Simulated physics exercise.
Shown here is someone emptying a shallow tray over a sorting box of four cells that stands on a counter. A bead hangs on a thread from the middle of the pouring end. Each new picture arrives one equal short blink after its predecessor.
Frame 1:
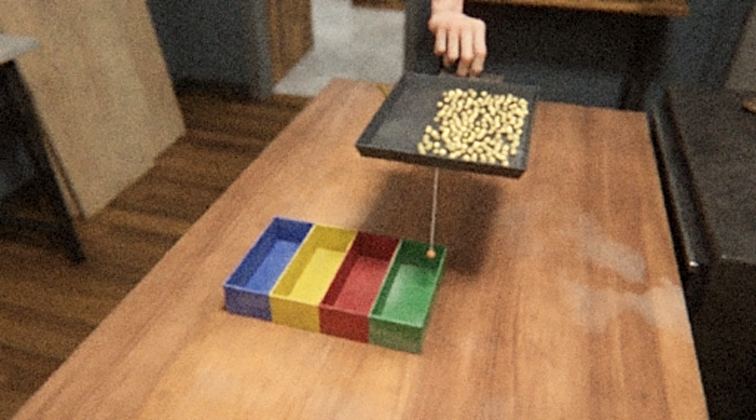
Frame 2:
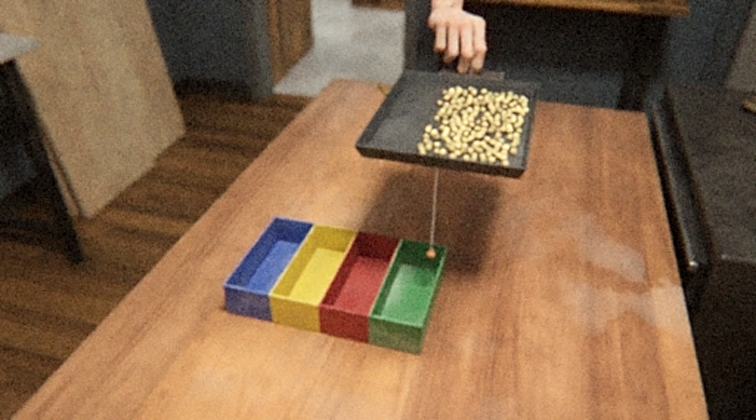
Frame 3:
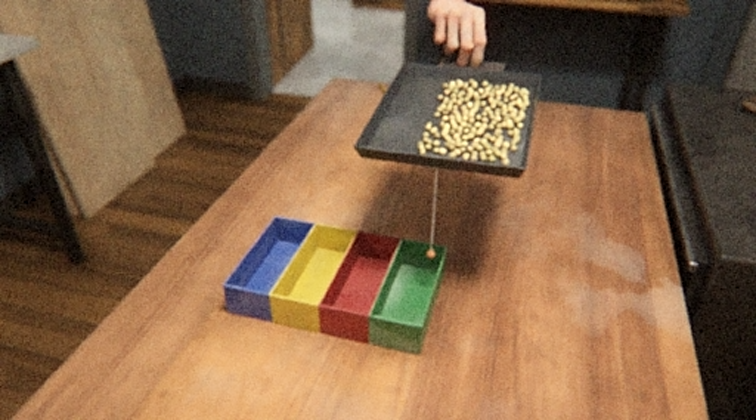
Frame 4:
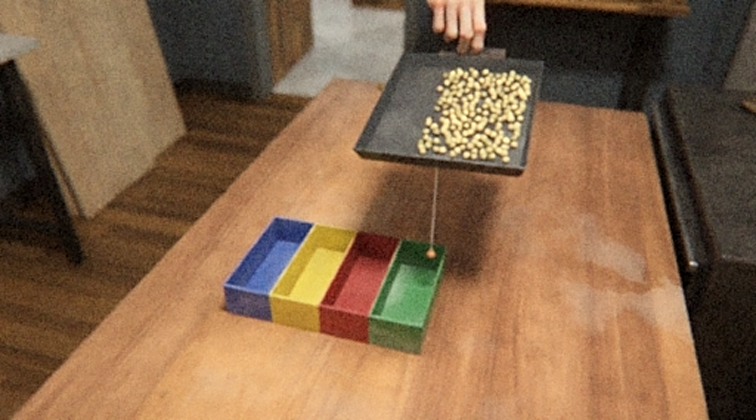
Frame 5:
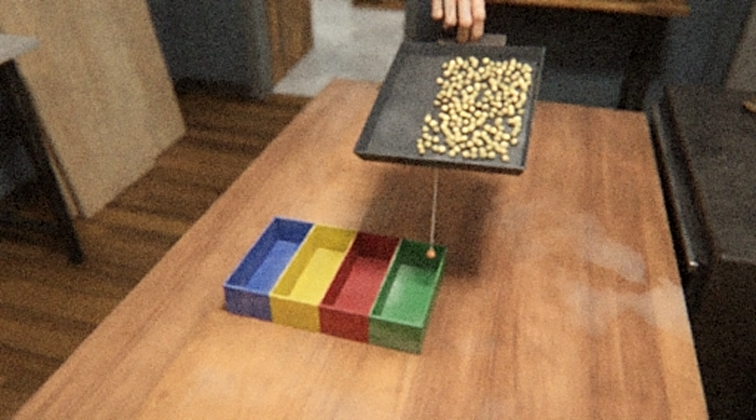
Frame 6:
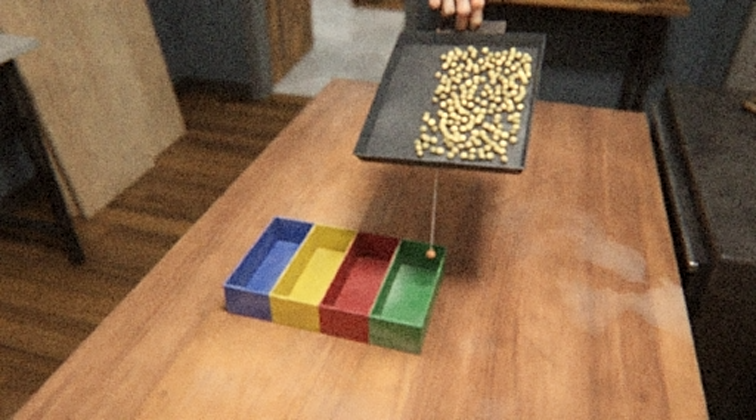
On a wooden counter, above a box with blue, yellow, red and green cells, a hand gradually raised the back of a dark tray of pale beans, and the beans shifted slightly.
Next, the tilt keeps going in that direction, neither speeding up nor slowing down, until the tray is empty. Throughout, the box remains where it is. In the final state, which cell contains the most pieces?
The red one contains the most.
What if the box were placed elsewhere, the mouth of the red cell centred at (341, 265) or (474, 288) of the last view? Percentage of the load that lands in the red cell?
Trial 1 around 40 percent, trial 2 around 0 percent.
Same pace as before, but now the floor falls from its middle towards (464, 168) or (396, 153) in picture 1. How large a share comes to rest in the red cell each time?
About 0 %, then 80 %.
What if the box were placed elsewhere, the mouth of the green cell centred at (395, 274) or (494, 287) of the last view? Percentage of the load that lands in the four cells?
Around 80 then around 90 per cent.
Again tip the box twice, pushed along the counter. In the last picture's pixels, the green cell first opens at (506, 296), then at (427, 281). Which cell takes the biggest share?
The blue one, then the red one.
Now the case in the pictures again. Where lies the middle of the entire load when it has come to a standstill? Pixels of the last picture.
Somewhere around (370, 308) in the final view.
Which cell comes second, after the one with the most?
Rank 2: The green one.
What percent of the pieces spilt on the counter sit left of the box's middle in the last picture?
Close to 20 %.
Shortly afterwards, tray tipped steeply; the bulk on the tray; only a few in the green cell; only a few in the red cell; only a few in the yellow cell; a little falling or outside the box.
Next, tray tipped past a quarter turn; only a few on the tray; near a third in the red cell; near a quarter in the green cell; only a few in the yellow cell; only a few in the blue cell; near a third falling or outside the box.
Some moments later, tray tipped past a quarter turn; near half in the red cell; near a quarter in the green cell; only a few in the yellow cell; only a few in the blue cell; a little falling or outside the box.
In the end, tray tipped past a quarter turn; near half in the red cell; near a quarter in the green cell; only a few in the yellow cell; only a few in the blue cell; a little outside the box.
